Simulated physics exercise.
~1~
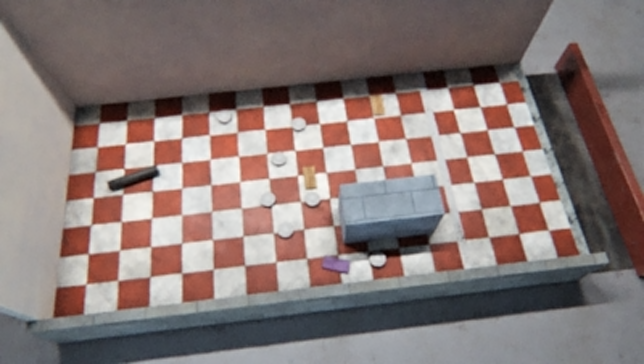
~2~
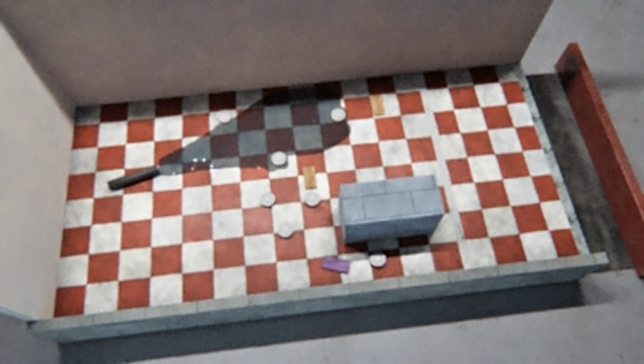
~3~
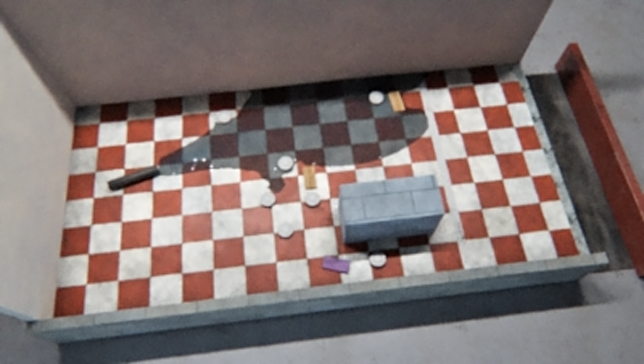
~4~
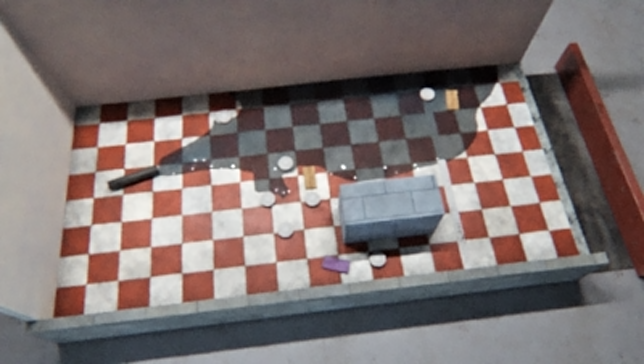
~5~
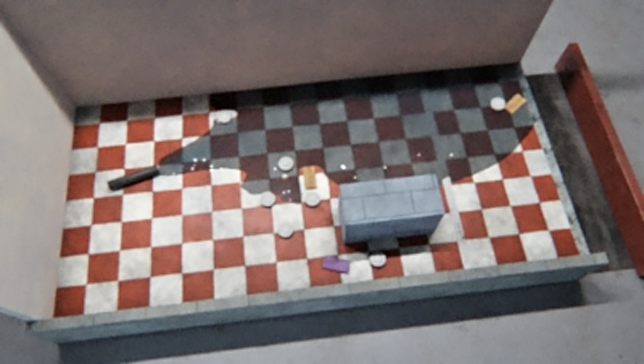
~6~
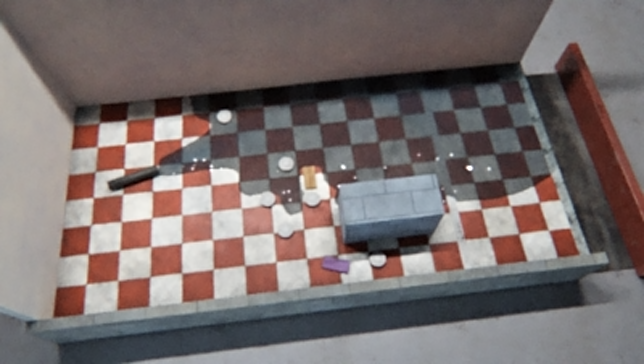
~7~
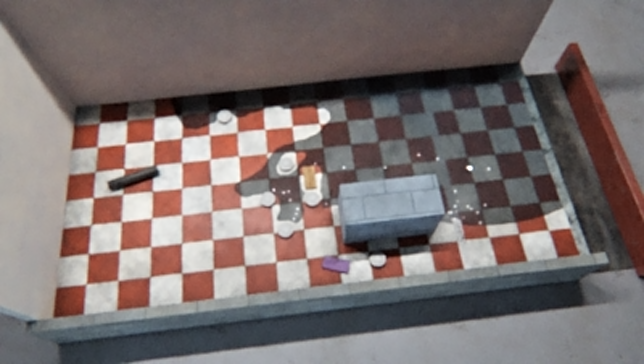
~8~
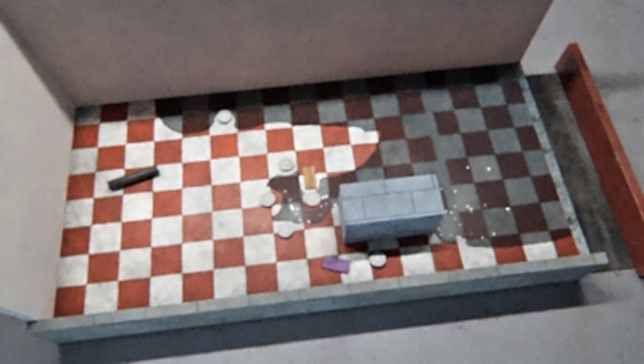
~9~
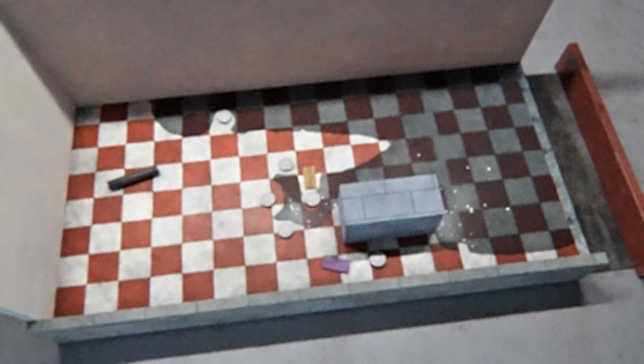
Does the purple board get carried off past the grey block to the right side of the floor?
No, the purple board falls short of that. It stays aground near the front, by the left end of the grey block.
